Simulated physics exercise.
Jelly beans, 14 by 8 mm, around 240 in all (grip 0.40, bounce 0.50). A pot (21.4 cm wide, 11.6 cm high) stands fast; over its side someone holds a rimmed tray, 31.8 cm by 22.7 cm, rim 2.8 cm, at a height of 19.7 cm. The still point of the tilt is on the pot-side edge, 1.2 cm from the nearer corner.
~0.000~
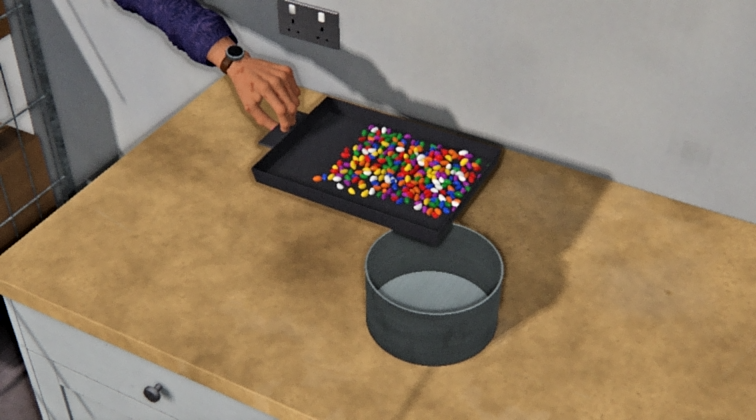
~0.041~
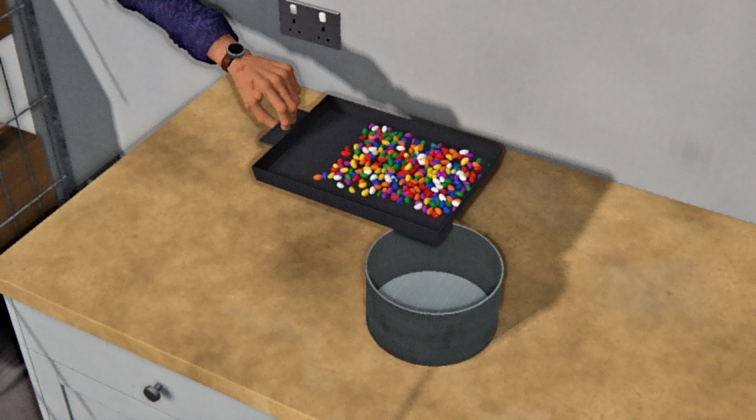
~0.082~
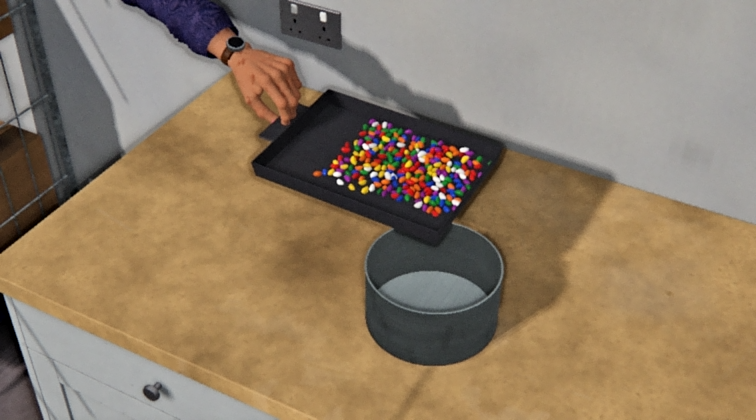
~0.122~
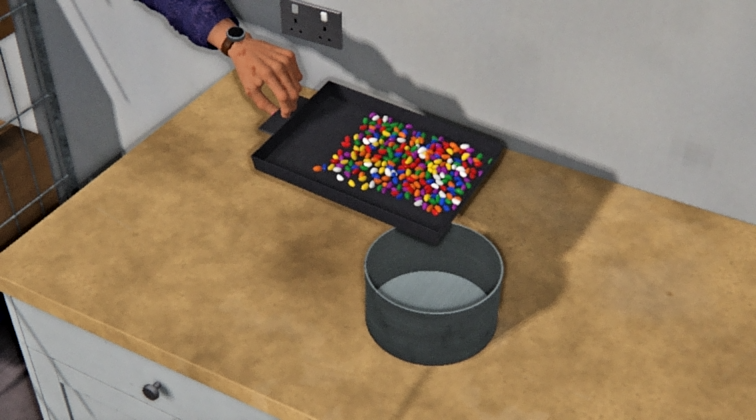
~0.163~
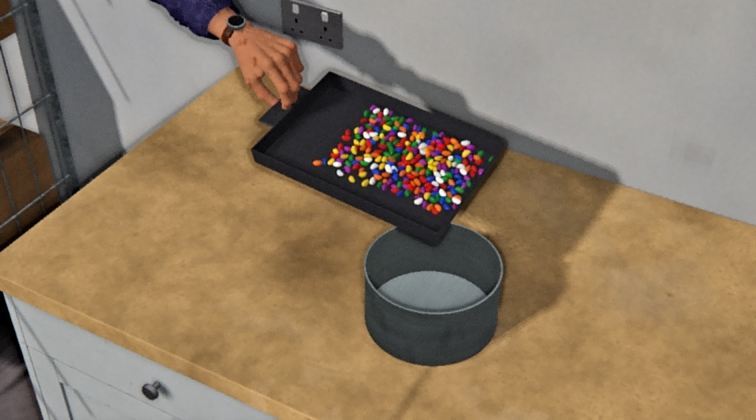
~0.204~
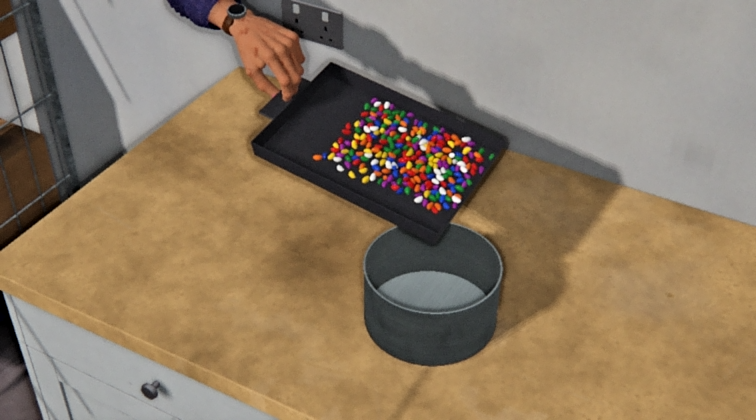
To begin with, a hand holds a dark rimmed tray of colourful jelly beans nearly level above a worktop, its right end over a round grey pot. The hand then lifts the left end slightly, tilting the tray toward the pot, while the beans stay spread on it.
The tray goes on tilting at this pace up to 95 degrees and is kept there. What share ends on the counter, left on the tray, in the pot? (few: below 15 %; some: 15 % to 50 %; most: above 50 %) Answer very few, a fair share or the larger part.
On the counter: A fair share; left on the tray: Very few; in the pot: The larger part.
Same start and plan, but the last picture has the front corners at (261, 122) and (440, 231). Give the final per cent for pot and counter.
Pot 35, counter 55.
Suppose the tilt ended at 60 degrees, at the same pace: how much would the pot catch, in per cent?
It would be near 15 per cent.
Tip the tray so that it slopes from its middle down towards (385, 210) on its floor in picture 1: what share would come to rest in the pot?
Some 65 per cent.
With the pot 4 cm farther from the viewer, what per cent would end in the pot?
It would be near 10 per cent.
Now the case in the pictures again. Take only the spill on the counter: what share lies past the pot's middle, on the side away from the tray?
Roughly 100 per cent.
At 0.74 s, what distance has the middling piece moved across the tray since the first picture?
About 8 cm.
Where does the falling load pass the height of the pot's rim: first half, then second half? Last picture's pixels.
First near (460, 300), later near (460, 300).
After 0.74 s, tilt 51 degrees; the tray holds 100 %, the pot 0 %.
Then, at 1.09 s, tilt 77 degrees; the tray holds 85 %, the pot 5 %.
After 1.54 s, tilt 95 degrees; the tray holds 10 %, the pot 65 %.
By 2.6 s all is still; counter 25 %, tray 0 %, pot 75 %.
